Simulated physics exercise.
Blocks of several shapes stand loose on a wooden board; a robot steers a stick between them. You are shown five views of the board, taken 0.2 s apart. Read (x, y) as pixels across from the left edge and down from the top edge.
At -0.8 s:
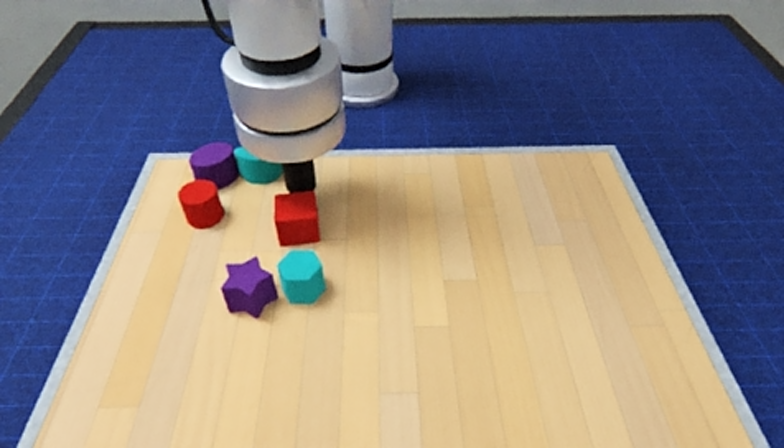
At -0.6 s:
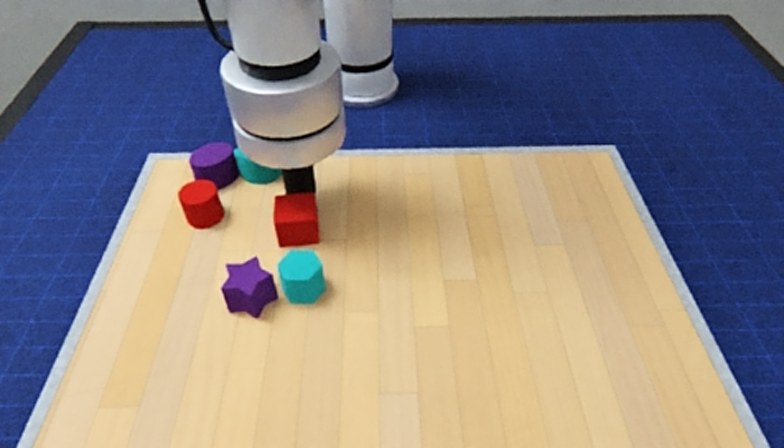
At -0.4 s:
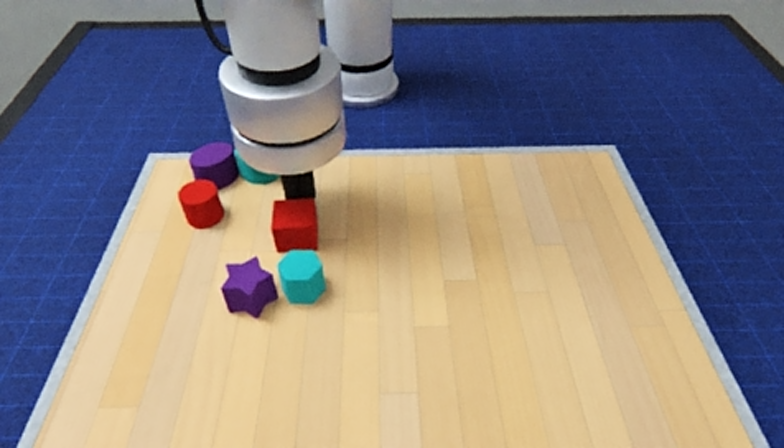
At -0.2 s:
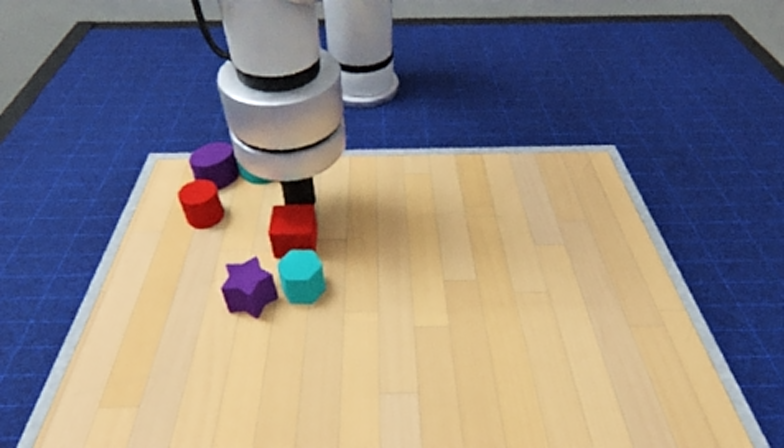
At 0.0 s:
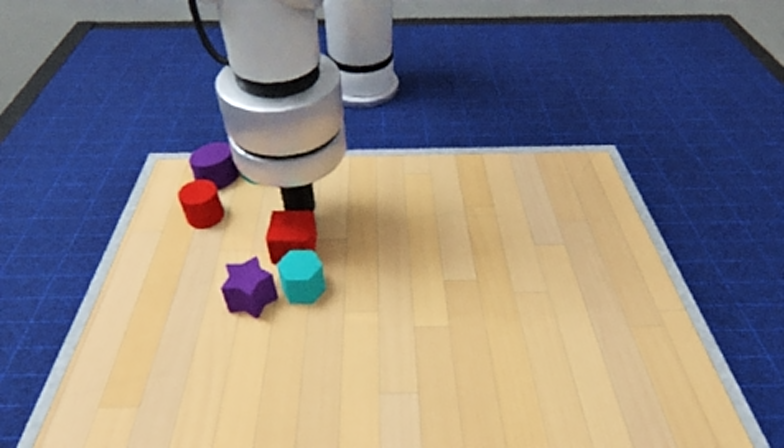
The footage shows a robot arm with a black stick above a wooden board of purple, red and turquoise blocks, slowly pushing the red square block a short way toward the purple star and turquoise six-sided block, which stay still.
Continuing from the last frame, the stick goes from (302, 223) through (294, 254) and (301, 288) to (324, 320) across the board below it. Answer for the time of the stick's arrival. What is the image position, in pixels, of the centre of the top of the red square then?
At (300, 330).
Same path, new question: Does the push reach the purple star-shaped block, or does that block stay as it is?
That block is going to get moved.
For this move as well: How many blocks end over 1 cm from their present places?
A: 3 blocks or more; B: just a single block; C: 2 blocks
(A)
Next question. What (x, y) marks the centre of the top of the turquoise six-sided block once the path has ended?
The middle of its upper face will lie at (294, 377).
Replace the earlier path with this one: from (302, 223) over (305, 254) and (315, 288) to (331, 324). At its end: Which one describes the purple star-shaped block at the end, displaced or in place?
It gets displaced.
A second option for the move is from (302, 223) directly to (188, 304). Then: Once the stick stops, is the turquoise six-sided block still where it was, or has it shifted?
The turquoise six-sided block moves.
What follows on the original path. One third of the way, stick (291, 239); purple star-shaped block (240, 282), turned 15° clockwise; red square (283, 260); turquoise six-sided block (300, 292).
Two thirds of the way, stick (298, 273); purple star-shaped block (236, 286), turned 35° clockwise; red square (287, 297); turquoise six-sided block (302, 336).
At the end, stick (322, 305); purple star-shaped block (236, 286), turned 35° clockwise; red square (300, 330), turned 20° clockwise; turquoise six-sided block (294, 377), turned 20° clockwise.
